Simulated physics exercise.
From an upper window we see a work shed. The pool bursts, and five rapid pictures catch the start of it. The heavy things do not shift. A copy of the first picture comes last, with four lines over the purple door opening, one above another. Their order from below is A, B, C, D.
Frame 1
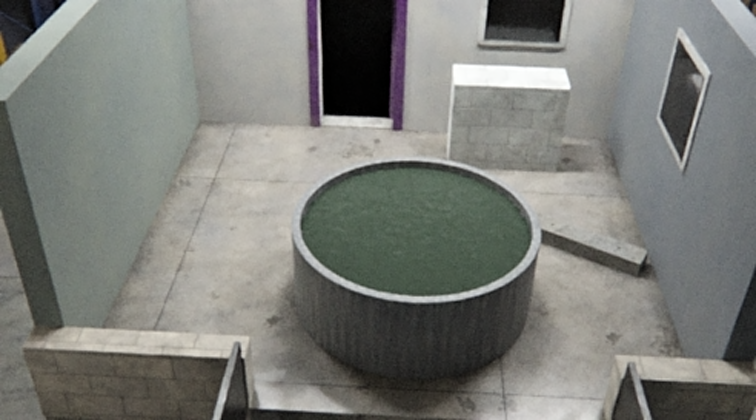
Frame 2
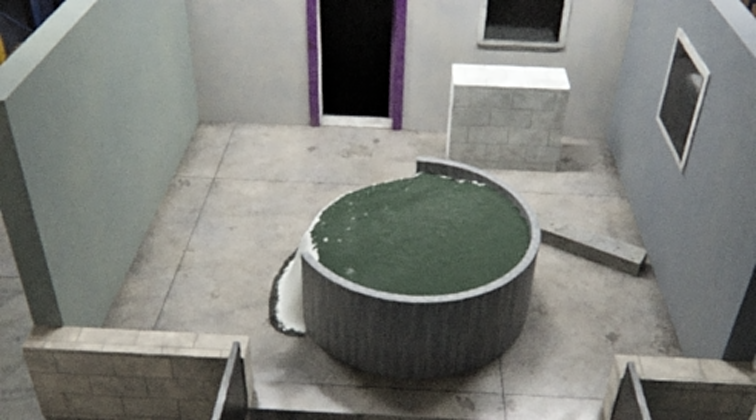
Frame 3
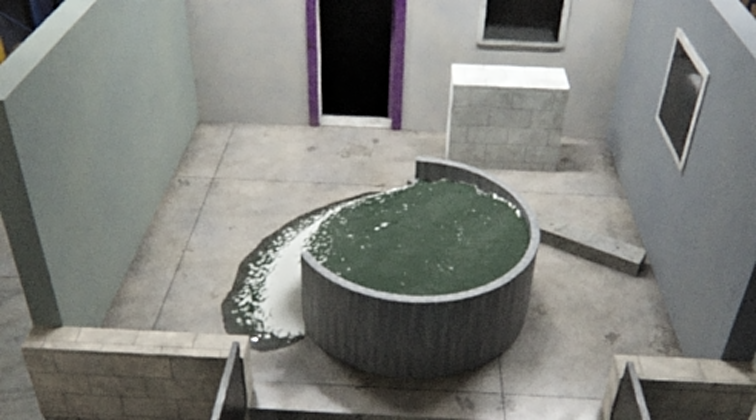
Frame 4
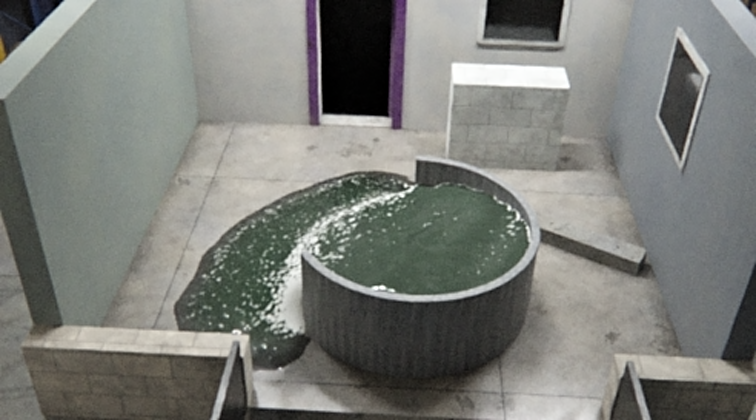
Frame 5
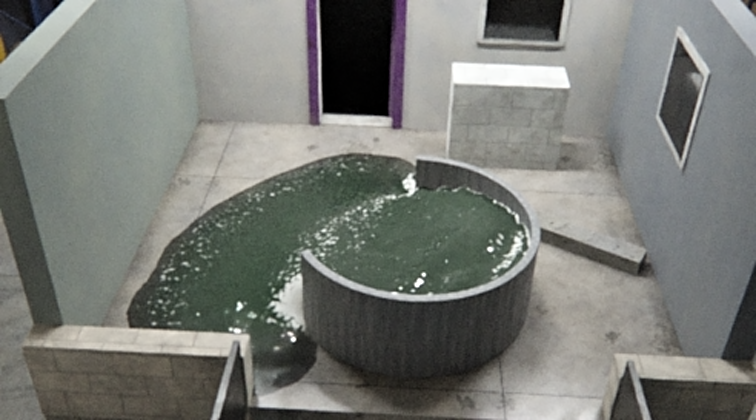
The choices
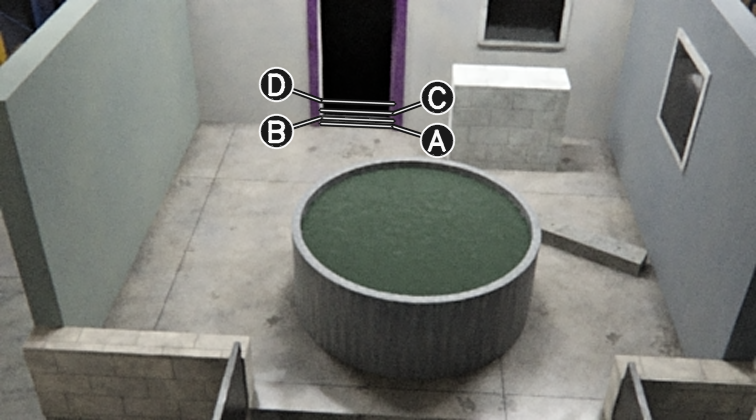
In this clip, a round gray pool of dark green water stands in a walled yard; its left side opens, and the water pours out and spreads leftward across the concrete floor while the level inside drops.
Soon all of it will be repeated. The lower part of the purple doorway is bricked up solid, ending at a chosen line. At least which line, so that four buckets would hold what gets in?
I would pick line C.
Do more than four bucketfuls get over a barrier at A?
Yes, that goes wrong.
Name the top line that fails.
B it is.
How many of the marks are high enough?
Two.
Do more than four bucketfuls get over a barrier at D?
No.
On the marked copy, A at (357, 125); B at (357, 119); C at (357, 111); D at (357, 102); from the bottom up A, B, C, D.
With A, dozens of bucketfuls pour in.
With B, about 9 bucketfuls get in.
With C, a splash gets over, under a bucket.
With D, nothing gets over.
